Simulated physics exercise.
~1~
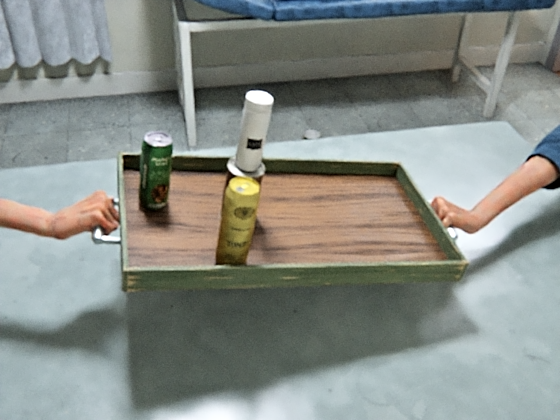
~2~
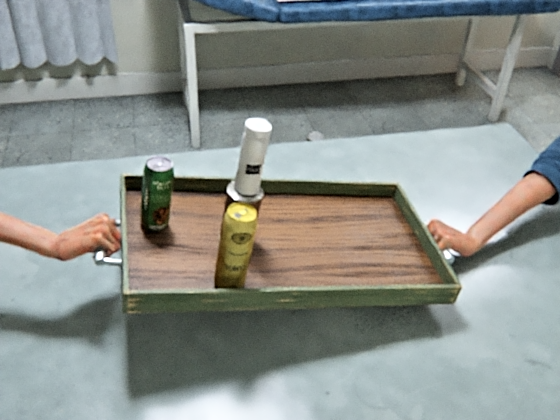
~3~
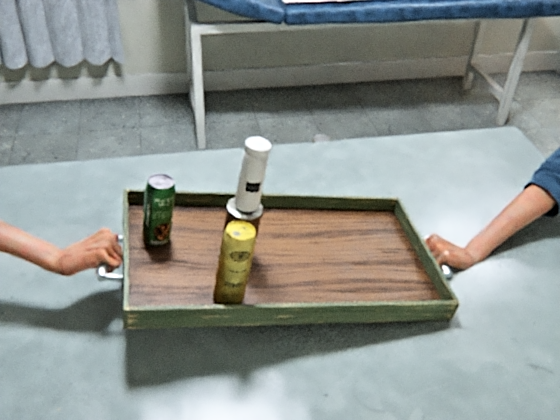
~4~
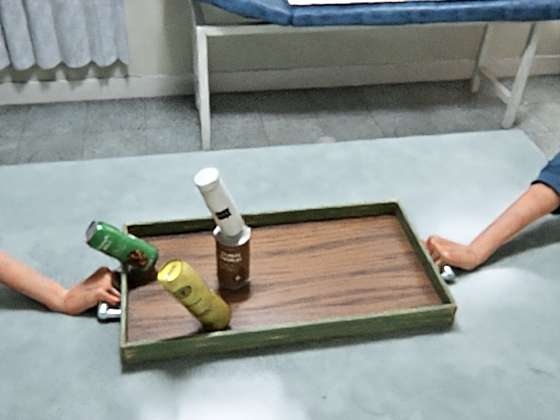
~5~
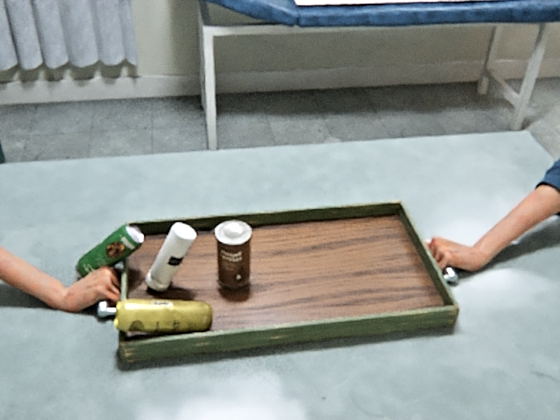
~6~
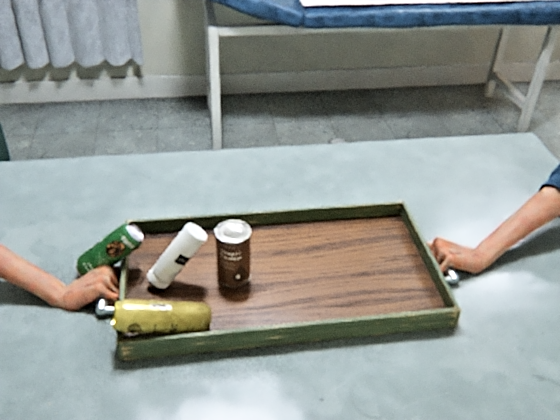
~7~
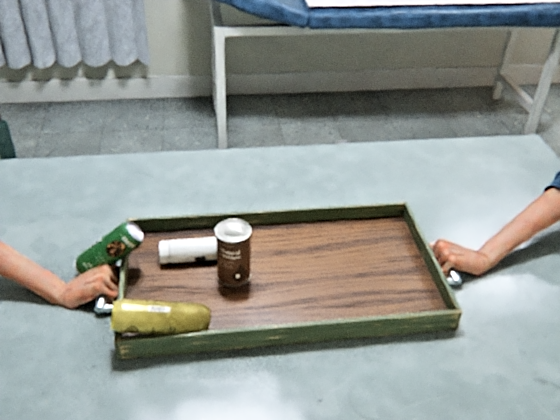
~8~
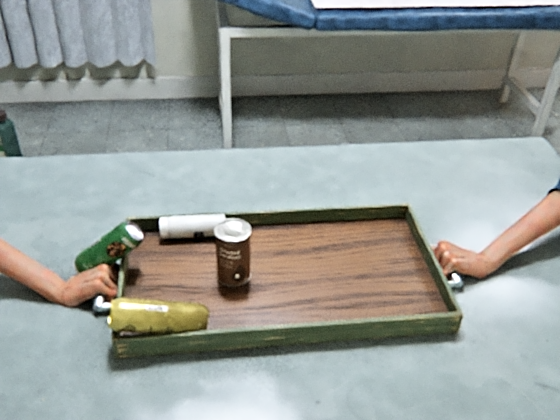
We see two hands lower a wooden tray with four containers onto a table; the green can, yellow can and white shaker topple left, the green can ending tipped over the tray's left edge, the other two lying on the tray, while the brown tin stays upright.
